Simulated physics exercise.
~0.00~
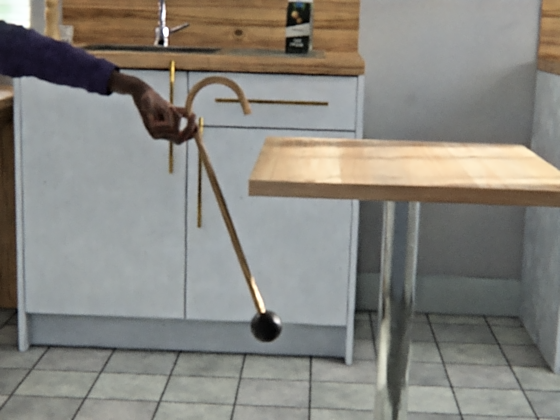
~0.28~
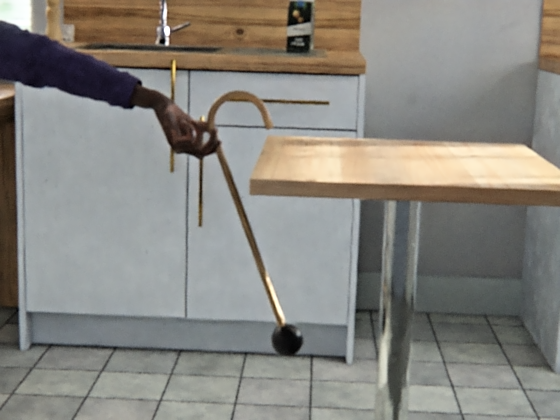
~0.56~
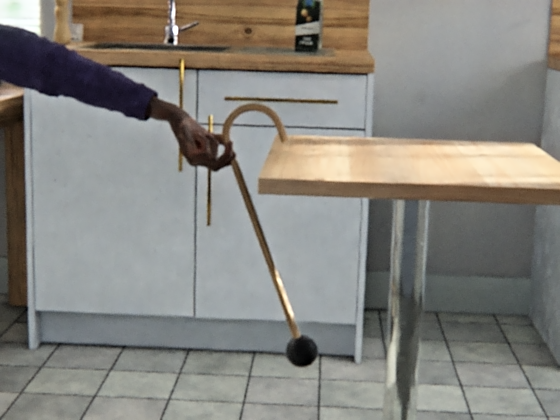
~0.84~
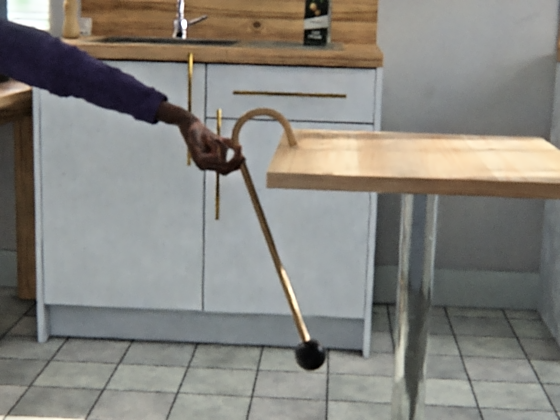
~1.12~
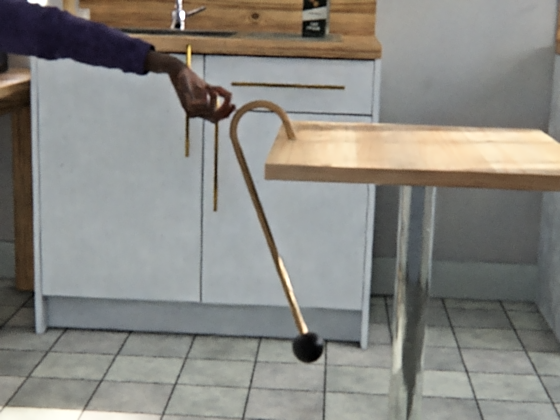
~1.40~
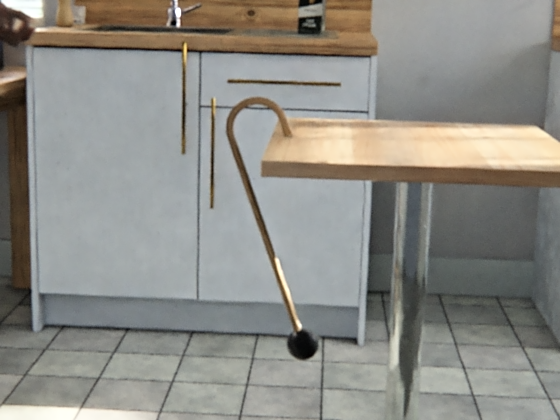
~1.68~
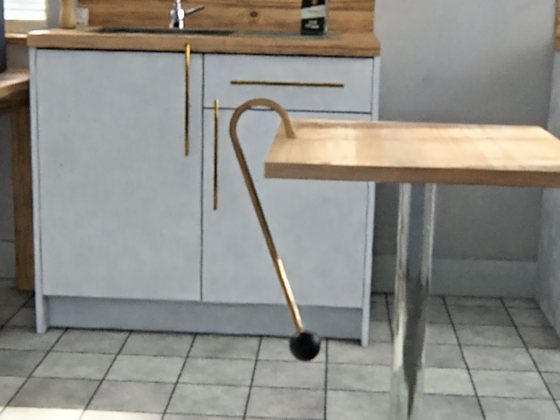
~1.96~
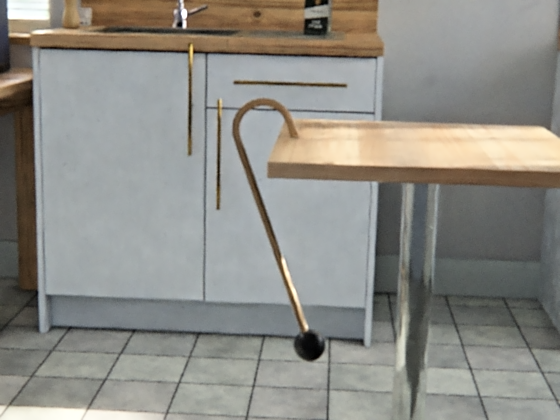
A black-ended ladle is hooked over the table's edge by a hand and stays hanging.
